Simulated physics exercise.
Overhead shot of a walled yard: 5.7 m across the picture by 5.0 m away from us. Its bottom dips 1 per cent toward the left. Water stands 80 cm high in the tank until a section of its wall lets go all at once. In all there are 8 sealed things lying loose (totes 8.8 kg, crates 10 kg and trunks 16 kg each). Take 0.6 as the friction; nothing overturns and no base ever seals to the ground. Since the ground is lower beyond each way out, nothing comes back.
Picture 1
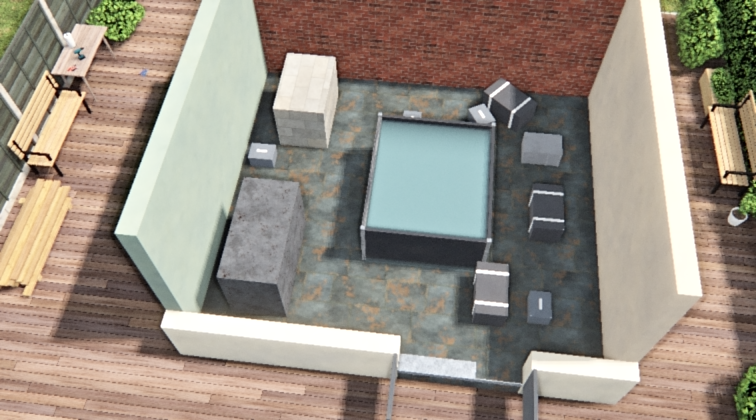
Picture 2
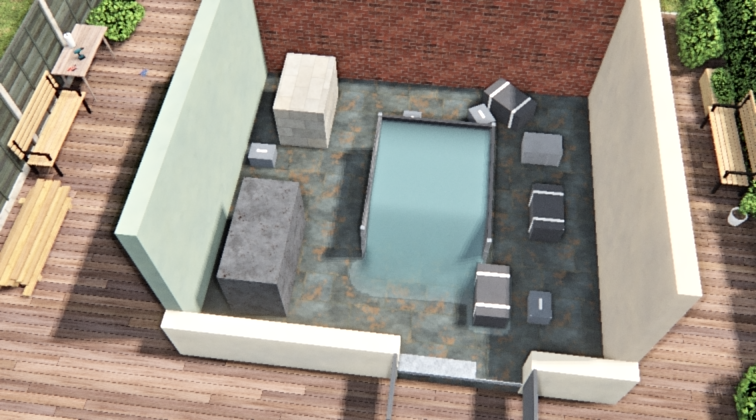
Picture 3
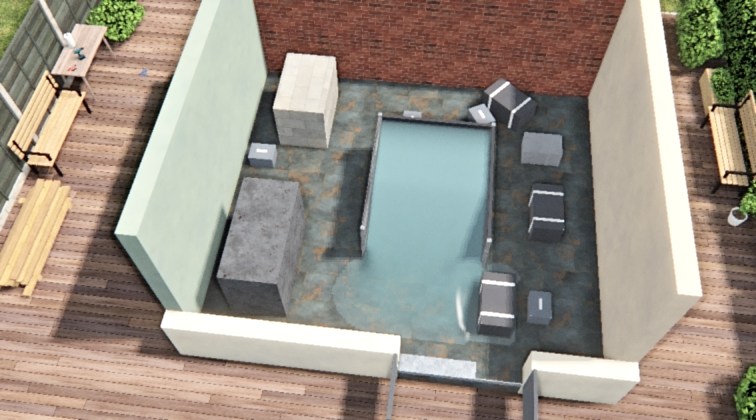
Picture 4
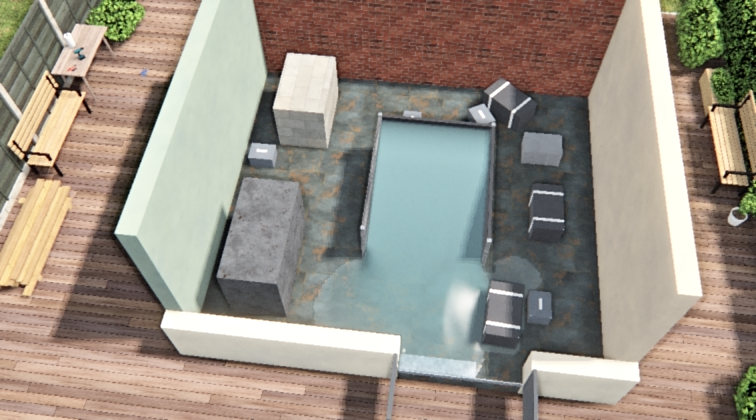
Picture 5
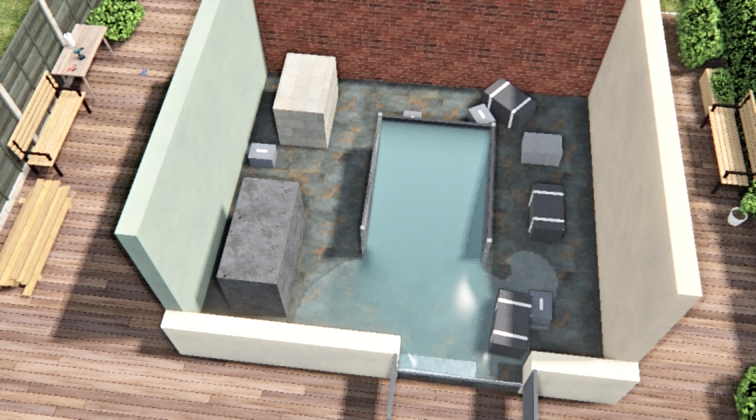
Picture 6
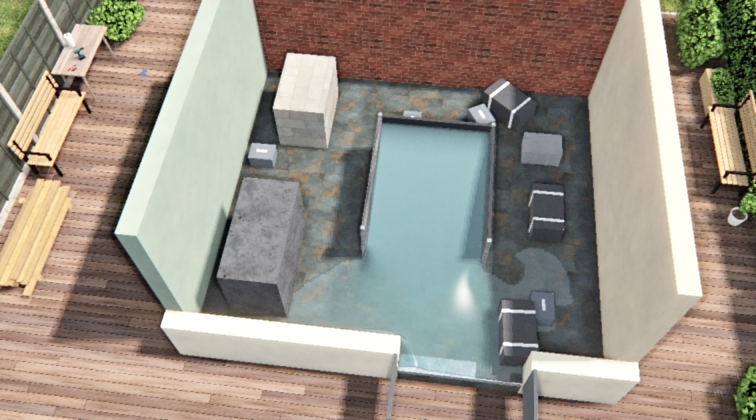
In a walled yard with a brick back wall, water poured from the open front of a raised pool and spread across the floor, pushing a dark trunk toward the front wall.
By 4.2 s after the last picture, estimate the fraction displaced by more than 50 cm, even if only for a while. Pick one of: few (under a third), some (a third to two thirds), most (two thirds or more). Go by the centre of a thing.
Few.
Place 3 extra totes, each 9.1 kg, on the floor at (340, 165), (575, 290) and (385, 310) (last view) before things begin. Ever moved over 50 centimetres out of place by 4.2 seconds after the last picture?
Order as listed: Beyond half a metre / inside half a metre / beyond half a metre.
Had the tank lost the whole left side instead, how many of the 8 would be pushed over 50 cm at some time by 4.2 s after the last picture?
That would give 7.
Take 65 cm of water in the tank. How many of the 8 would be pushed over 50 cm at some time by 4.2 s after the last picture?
It would come to 2 of them.
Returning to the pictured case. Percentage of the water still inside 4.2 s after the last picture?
Somewhere near 50 percent, give or take.
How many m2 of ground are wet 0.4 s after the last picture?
9.5 m2.
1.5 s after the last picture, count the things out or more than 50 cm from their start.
I count 1 of them.
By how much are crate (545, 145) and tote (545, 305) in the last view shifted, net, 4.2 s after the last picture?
0 cm and 20 cm.
Then, 0.4 s after the last picture 1 of 8 are over 50 cm from their spots; 0 afloat.
Then, 1.5 s after the last picture 1 of 8 are over 50 cm from their spots; 0 afloat.
Then, 2.8 s after the last picture 2 of 8 are over 50 cm from their spots; 0 afloat.
Then, 4.2 s after the last picture 2 of 8 are over 50 cm from their spots, and 2 have been at some point; 1 afloat.
